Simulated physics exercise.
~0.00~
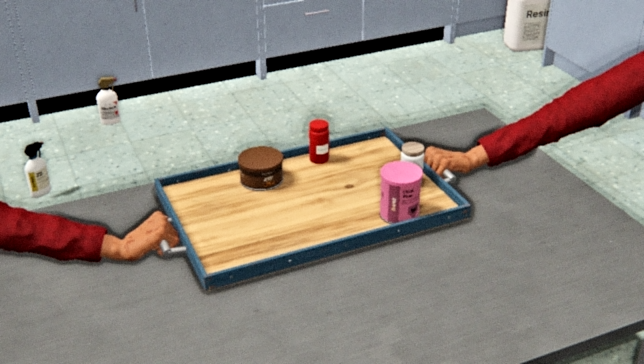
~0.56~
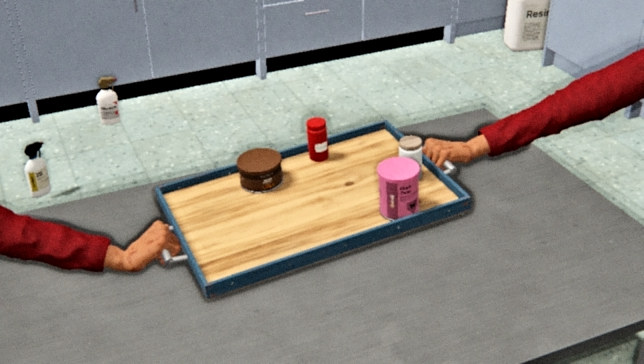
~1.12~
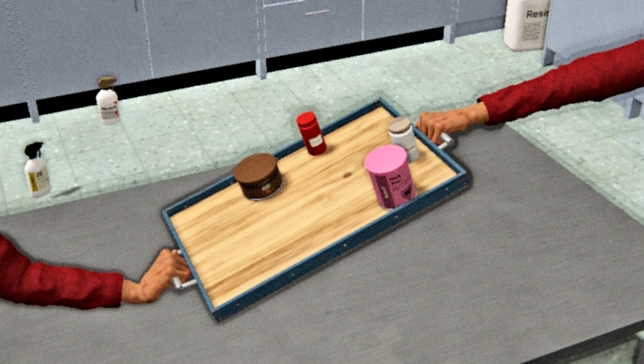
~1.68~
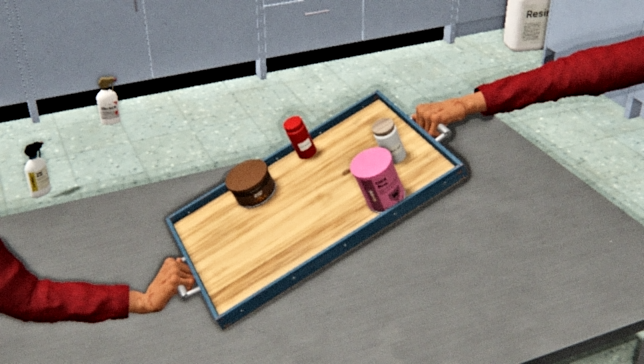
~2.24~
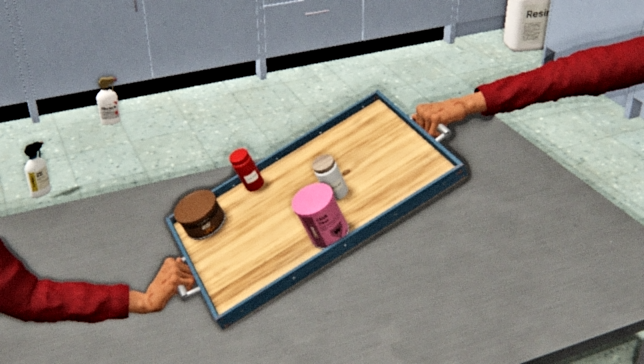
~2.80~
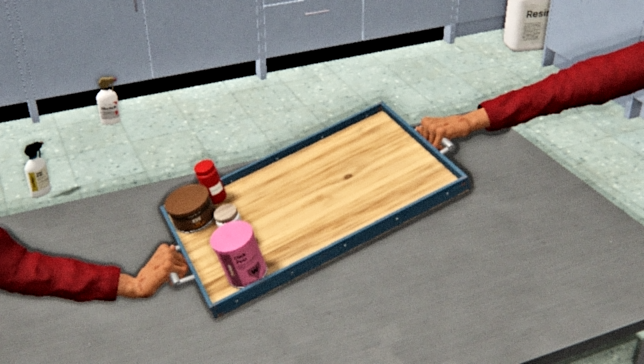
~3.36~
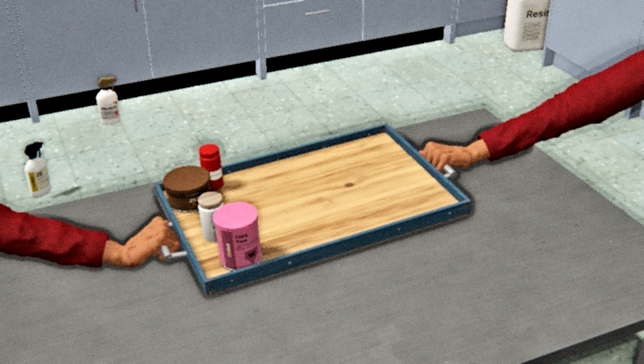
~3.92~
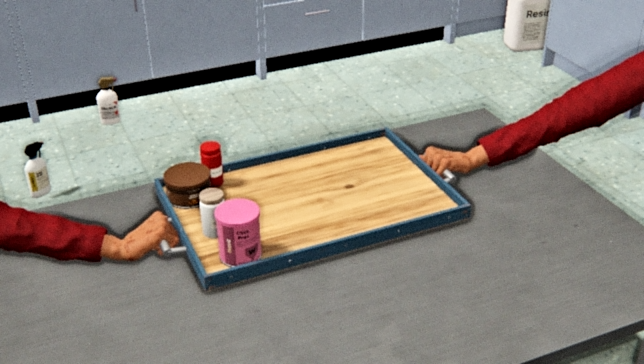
Two hands tilting a wooden tray down to the left, four containers sliding to that end, then levelling it, containers still upright.
